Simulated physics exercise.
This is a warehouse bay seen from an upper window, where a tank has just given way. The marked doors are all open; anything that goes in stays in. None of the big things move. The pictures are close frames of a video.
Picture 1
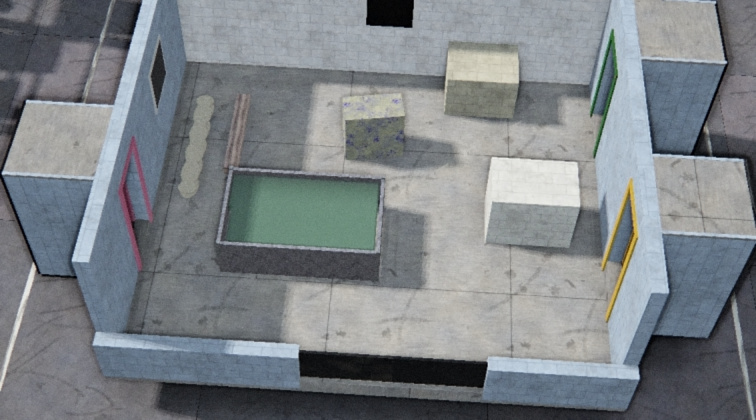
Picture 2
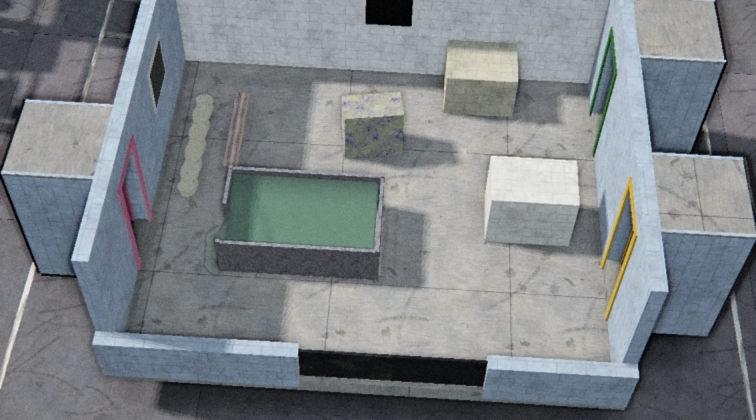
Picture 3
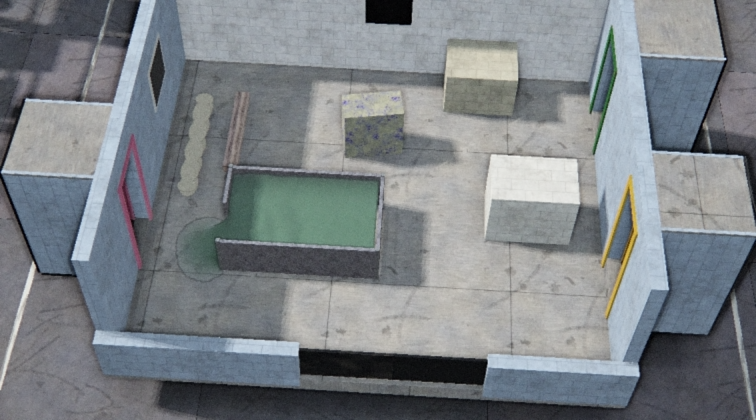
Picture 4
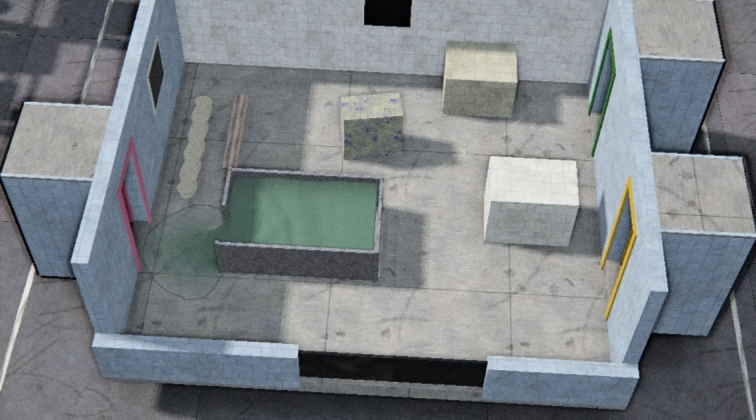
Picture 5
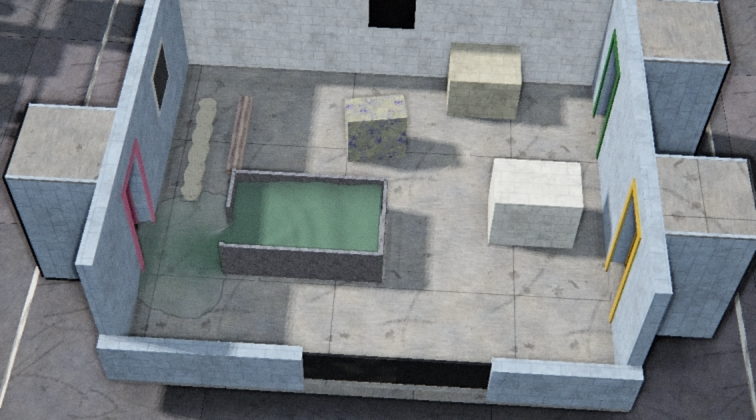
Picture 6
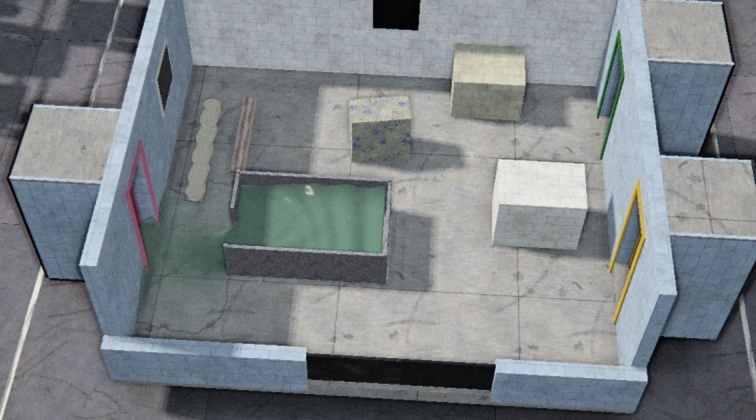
A dark-walled tank of green water stood in a grey walled bay, then its left side opened and water poured out, spreading across the floor toward the pink-framed doorway and the front left.
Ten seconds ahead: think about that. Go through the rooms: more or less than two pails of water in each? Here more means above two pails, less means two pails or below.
Yellow door: Less; pink door: More; green door: Less.
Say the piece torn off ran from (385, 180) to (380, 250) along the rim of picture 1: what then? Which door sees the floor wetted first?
It's the yellow-painted one.
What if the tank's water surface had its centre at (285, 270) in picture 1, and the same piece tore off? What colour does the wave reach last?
Looks like the door marked green.
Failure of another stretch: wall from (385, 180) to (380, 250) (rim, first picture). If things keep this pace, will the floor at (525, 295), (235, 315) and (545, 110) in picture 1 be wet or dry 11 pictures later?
Taking the three spots as listed, they end up inundated, spared and inundated.
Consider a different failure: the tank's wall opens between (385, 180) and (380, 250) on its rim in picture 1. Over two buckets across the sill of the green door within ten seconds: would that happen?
Well, green door overshoots, as it turns out.
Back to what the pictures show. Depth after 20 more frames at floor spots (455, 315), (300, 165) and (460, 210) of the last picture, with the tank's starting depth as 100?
Roughly 0, 0 and 0 per cent, in turn.
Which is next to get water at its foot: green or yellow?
The yellow door.
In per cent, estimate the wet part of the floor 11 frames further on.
About 15 %.
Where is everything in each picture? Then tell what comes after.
The first frame shows still water in the open tank at (303, 212).
In the second frame, the front is at a hidden place, out from the gap at (226, 242).
In the third frame, water pours out at (226, 241) and has run to (182, 238).
In the fourth frame, the front is at (150, 238), out from the gap at (226, 244).
In the fifth frame, water pours out at (230, 246) and has run to (130, 262).
In the sixth frame, the front is at (138, 318), out from the gap at (234, 246).
A moment on, water covers 10 % of the floor; the yellow door not reached, the pink door far over two buckets in, the green door not reached.
Next, water covers 15 % of the floor; the yellow door not reached, the pink door far over two buckets in, the green door not reached.
Then, water covers 30 % of the floor; the yellow door not reached, the pink door far over two buckets in, the green door not reached.
Later, water covers 60 % of the floor; the yellow door wet at the sill, nothing in, the pink door far over two buckets in, the green door not reached.
In the end, water covers 75 % of the floor; the yellow door wet at the sill, nothing in, the pink door far over two buckets in, the green door wet at the sill, nothing in.
